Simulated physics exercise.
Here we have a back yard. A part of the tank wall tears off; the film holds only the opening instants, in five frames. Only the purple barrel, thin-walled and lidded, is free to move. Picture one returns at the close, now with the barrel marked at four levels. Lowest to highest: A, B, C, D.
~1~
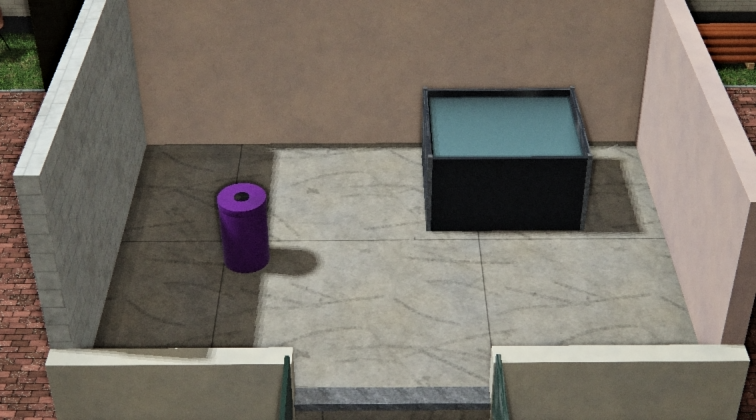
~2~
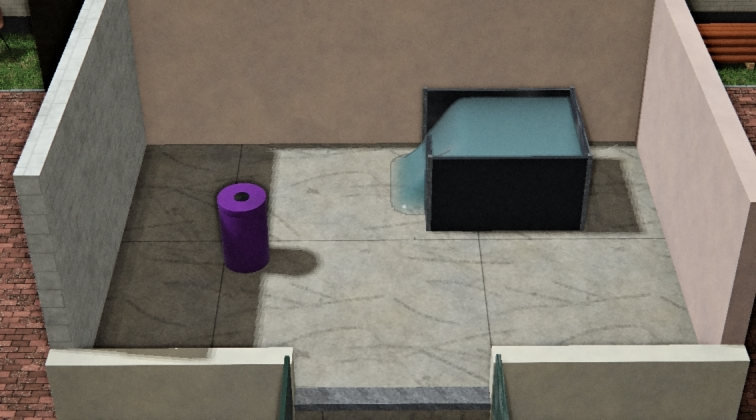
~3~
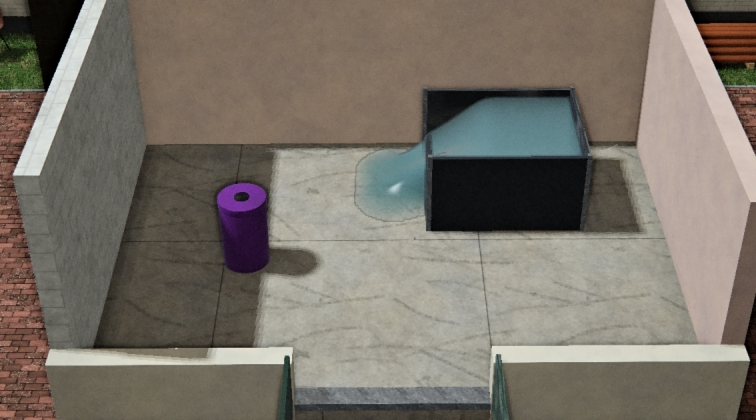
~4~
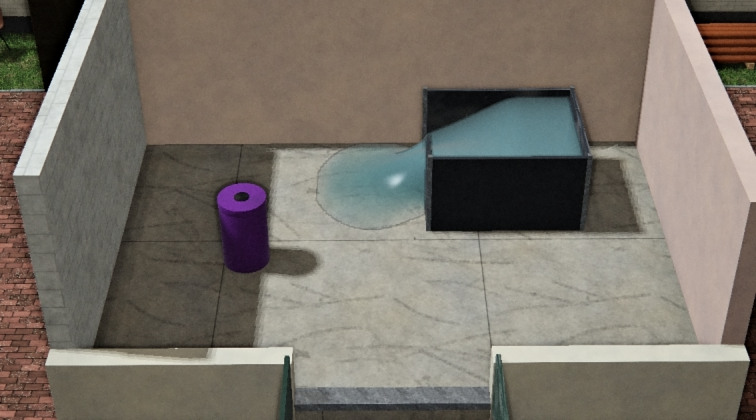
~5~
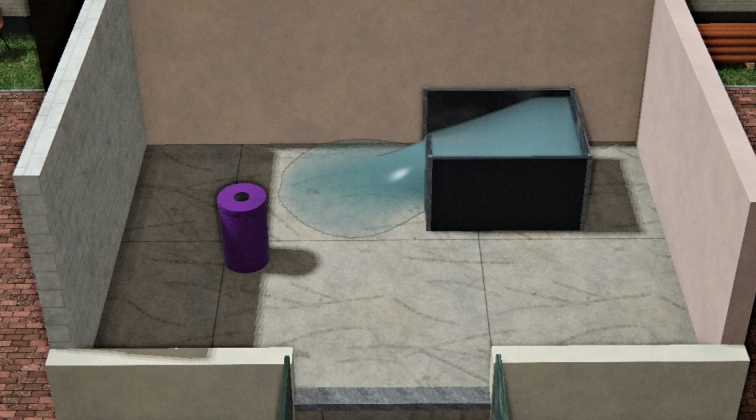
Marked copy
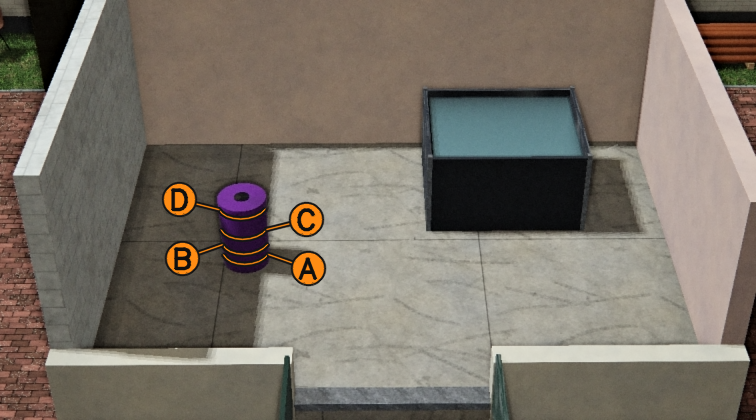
Water pours from the left side of a dark tank and spreads toward a purple barrel.
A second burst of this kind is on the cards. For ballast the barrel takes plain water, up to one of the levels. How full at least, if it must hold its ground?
B will do.
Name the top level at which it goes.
Here it is level A.
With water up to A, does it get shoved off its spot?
Yes.
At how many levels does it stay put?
Three of the four.
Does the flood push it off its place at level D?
No, not at all.
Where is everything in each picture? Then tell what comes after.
Lid of the purple barrel at (242, 197); tank full, its middle at (504, 128); open gate at (392, 350).
Water covers 2 % of the ground and is seen nearest the barrel at (402, 203).
Water covers 4 % of the ground and is seen nearest the barrel at (370, 207).
Water covers 7 % of the ground and is seen nearest the barrel at (344, 218).
Lid of the purple barrel at (242, 197); water covers 11 % of the ground and is seen nearest the barrel at (317, 225).
On the marked copy, A at (244, 264); B at (243, 254); C at (242, 239); D at (240, 219); from the bottom up A, B, C, D.
With A, it is pushed about twice its own width away.
With B, it does not move.
With C, it does not move.
With D, it does not move.
